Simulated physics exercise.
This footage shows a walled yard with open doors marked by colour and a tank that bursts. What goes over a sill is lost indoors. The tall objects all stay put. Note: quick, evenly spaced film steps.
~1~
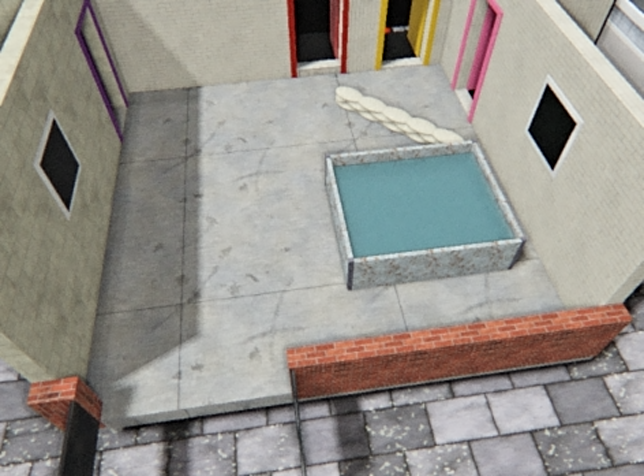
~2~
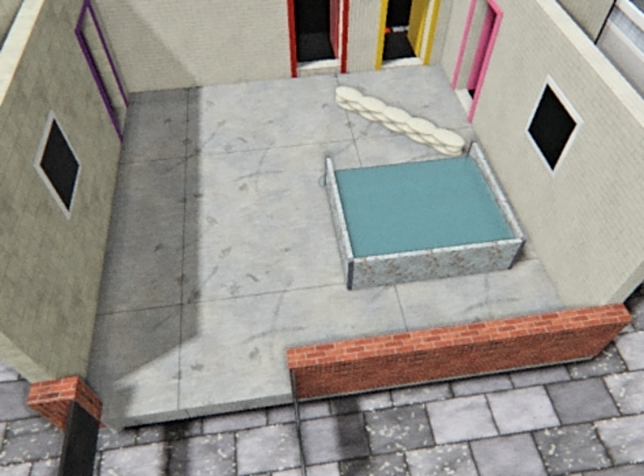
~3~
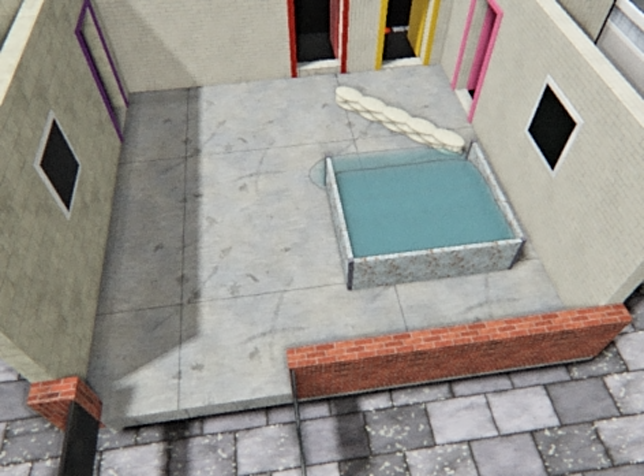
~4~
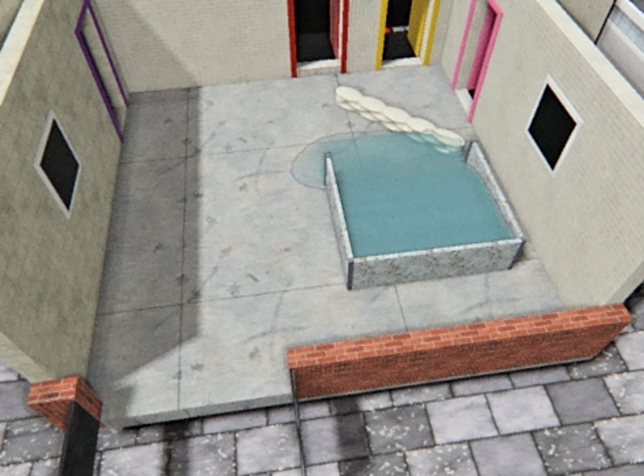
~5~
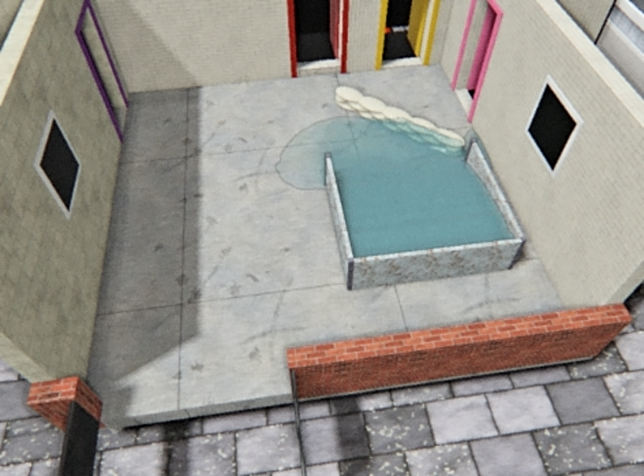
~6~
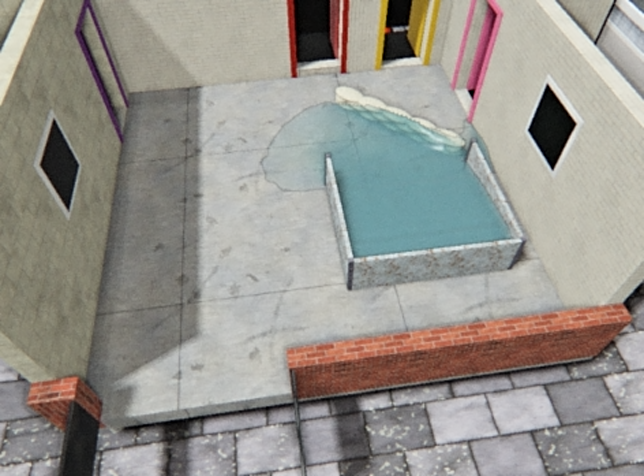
The footage shows an open tank of blue-green water in a walled courtyard; its far side disappears, and water spreads out across the grey floor toward the back and left, reaching and partly covering a pale, rope-like strip.
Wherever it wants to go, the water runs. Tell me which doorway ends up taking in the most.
That would be the purple doorway.
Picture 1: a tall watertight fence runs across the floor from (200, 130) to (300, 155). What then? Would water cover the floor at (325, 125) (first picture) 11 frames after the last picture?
At that place: Covered.
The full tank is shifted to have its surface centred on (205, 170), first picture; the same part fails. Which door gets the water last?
The one in pink comes last.
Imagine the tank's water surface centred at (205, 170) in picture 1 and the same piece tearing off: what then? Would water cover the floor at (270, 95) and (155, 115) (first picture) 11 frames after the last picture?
Point one soaked, point two soaked.
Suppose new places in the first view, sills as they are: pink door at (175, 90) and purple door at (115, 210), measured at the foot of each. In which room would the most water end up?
The pink-painted one, I'd say.
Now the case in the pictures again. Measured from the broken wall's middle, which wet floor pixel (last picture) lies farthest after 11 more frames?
I'd point to (129, 98).
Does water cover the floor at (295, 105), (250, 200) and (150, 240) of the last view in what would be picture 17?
The first spot is swamped, the second spared and the third spared.
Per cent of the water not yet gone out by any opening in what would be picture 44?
I'd put it at about 82 per cent.
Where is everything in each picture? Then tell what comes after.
The first frame shows the open tank at (418, 199) is whole and still.
In the second frame, the front is at (322, 185), out from the gap on the open tank's far side.
In the third frame, the front is at (316, 171), out from the gap on the open tank's far side.
In the fourth frame, the front is at (477, 144), out from the gap on the open tank's far side.
In the fifth frame, the front is at (297, 142), out from the gap on the open tank's far side.
In the sixth frame, the front is at (310, 111), out from the gap on the open tank's far side.
A moment on, water covers 25 % of the floor; pink door wet at the sill, nothing in, purple door not reached, red door wet at the sill, nothing in, yellow door not reached.
Next, water covers 40 % of the floor; pink door wet at the sill, nothing in, purple door not reached, red door a trickle in, yellow door not reached.
Then, water covers 55 % of the floor; pink door wet at the sill, nothing in, purple door a lot in, red door a trickle in, yellow door some in.
Later, water covers 75 % of the floor; pink door a trickle in, purple door a lot in, red door a trickle in, yellow door some in.
In the end, water covers 90 % of the floor; pink door some in, purple door a lot in, red door a trickle in, yellow door some in; the purple door has let in the most.
